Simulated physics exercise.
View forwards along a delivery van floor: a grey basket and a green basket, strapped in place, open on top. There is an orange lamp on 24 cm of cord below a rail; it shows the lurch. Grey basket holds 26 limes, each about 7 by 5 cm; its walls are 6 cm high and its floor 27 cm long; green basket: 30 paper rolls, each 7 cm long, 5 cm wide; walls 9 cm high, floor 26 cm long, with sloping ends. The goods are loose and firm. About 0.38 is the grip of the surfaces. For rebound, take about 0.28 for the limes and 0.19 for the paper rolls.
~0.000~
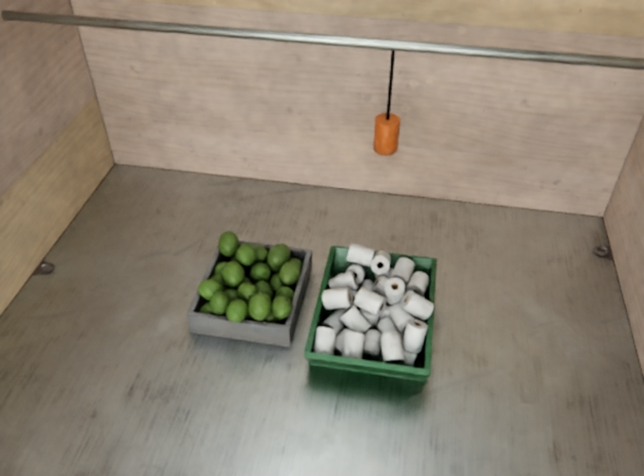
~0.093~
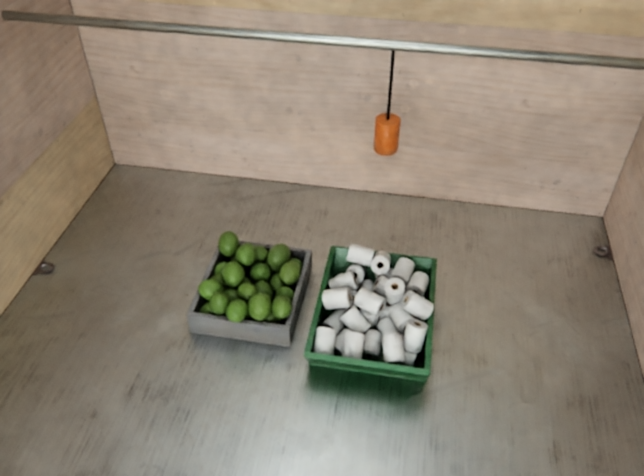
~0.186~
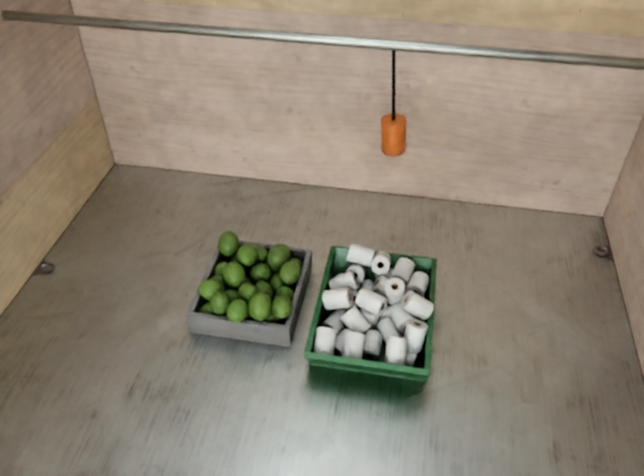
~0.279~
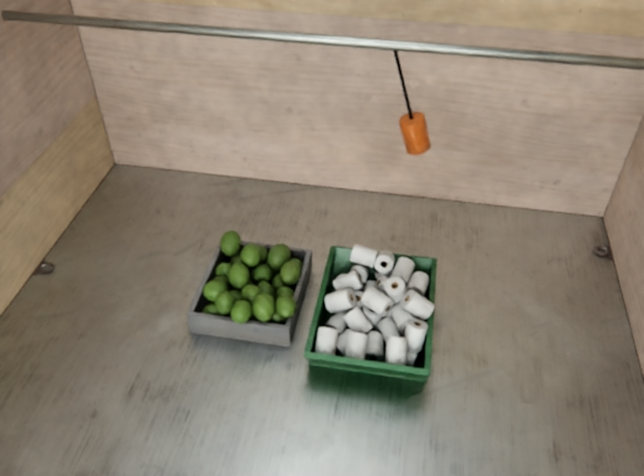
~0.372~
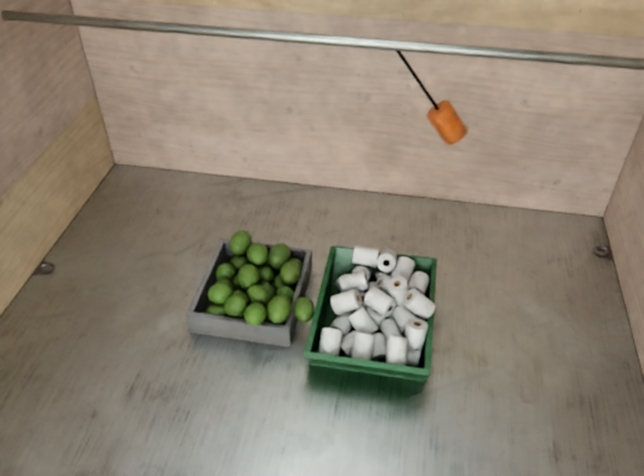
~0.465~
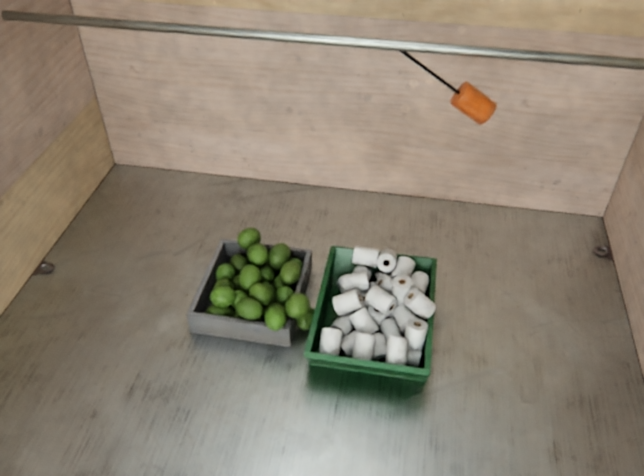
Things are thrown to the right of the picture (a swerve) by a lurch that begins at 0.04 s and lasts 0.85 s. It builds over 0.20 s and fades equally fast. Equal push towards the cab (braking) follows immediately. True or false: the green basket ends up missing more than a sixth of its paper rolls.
False.
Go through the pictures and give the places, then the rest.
In the first frame (we follow the rim corner now nearest the camera), green basket at (428, 369); grey basket at (288, 325); lamp swung 0°; nothing out yet.
In the second frame, green basket at (428, 369); lamp swung 0°.
In the third frame, green basket at (428, 369); lamp swung 4°.
In the fourth frame, green basket at (428, 369); lamp swung 17°.
In the fifth frame, green basket at (428, 369); lamp swung 38°; 1 out, the lowest lime at (304, 309).
In the sixth frame, green basket at (428, 369); grey basket at (288, 325); lamp swung 57°; 2 out, the lowest lime at (307, 318).
After 0.77 s, 6 of 26 out of the grey basket and 0 of 30 out of the green basket.
After 1.14 s, 7 of 26 out of the grey basket and 0 of 30 out of the green basket.
After 1.67 s, 10 of 26 out of the grey basket and 0 of 30 out of the green basket.
When it is over (at 2.34 s), 10 of 26 out of the grey basket and 0 of 30 out of the green basket. Asked share, 0 of 30, 0 per cent.
